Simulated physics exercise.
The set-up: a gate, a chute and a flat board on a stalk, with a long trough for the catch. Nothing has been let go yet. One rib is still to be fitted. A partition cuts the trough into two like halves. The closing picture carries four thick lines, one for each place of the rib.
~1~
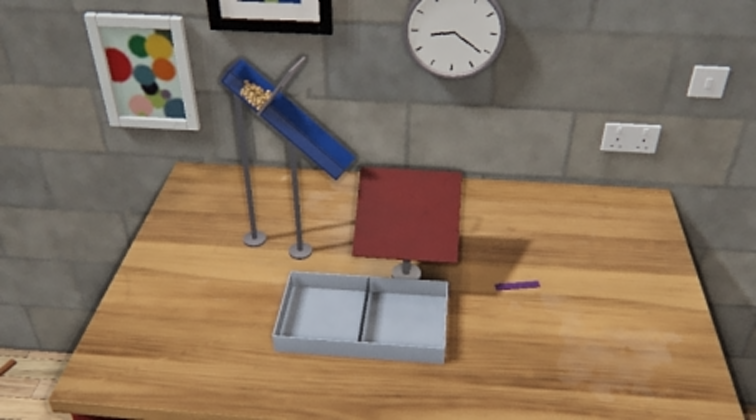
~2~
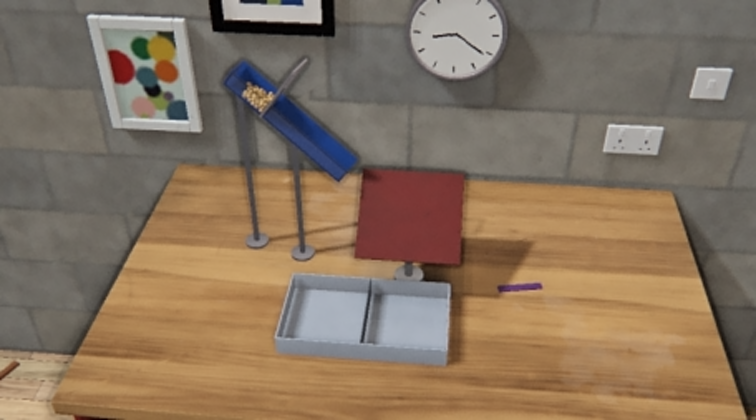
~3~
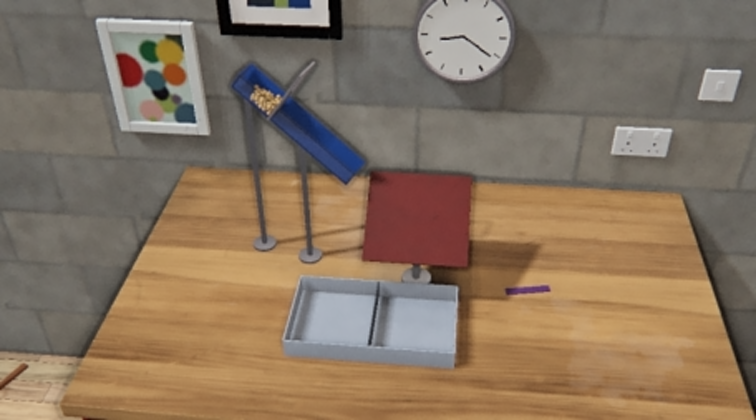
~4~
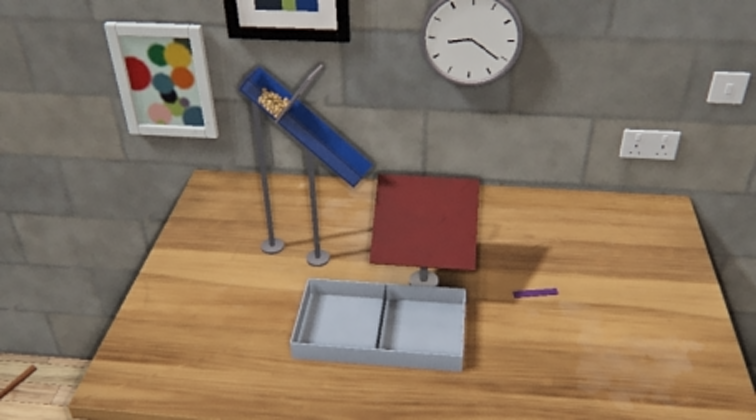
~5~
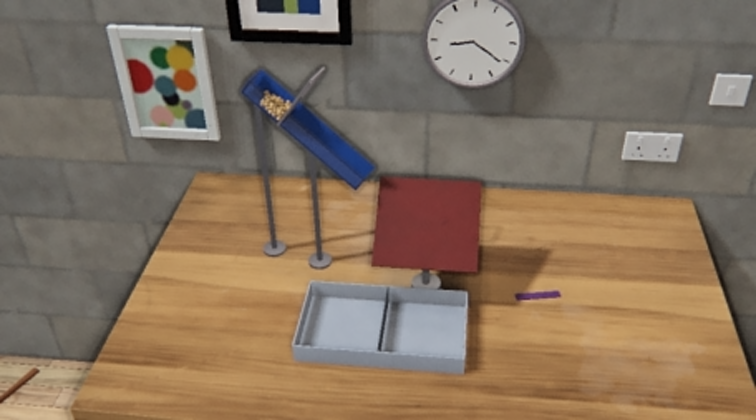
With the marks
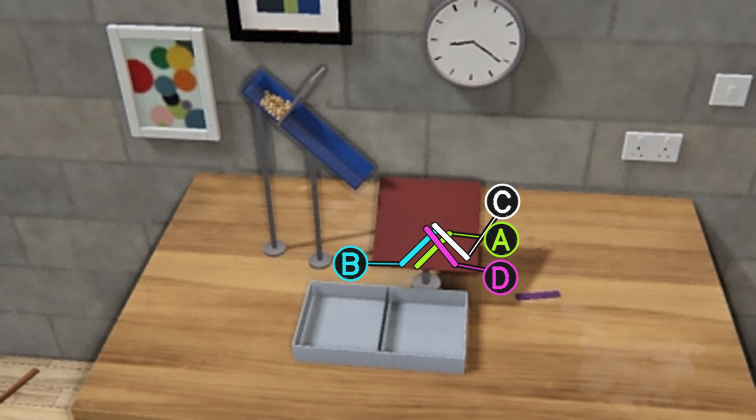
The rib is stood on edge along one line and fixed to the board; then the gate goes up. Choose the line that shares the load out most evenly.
B beats the others.
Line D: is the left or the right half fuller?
The right half.
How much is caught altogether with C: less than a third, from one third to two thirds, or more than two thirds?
It is more than two thirds.
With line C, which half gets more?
The right half.
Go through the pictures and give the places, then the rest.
In the first picture, load behind the gate (259, 95), dried chickpeas; lip of the chute (341, 174), sloping fairly steeply.
In the second picture, middle of the board (410, 215), tilted fairly steeply; middle of its low edge (407, 261); of its high edge (413, 171).
In the third picture, front corners of the trough (283, 340) and (454, 353); front end of its middle wall (368, 347); gate still shut (285, 98).
In the fourth picture, middle of the load (277, 102); lip (359, 182).
In the fifth picture, middle of the load (279, 105); lip (361, 184).
On the marked copy, line A from (449, 233) to (417, 266); line B from (434, 231) to (401, 264); line C from (434, 225) to (467, 257); line D from (426, 228) to (455, 264).
If A is chosen, of what is caught, just a few in the left half, almost all in the right.
If B is chosen, of what is caught, roughly half in the left half, roughly half in the right.
If C is chosen, of what is caught, not one piece in the left half, every piece in the right.
If D is chosen, of what is caught, not one piece in the left half, every piece in the right.
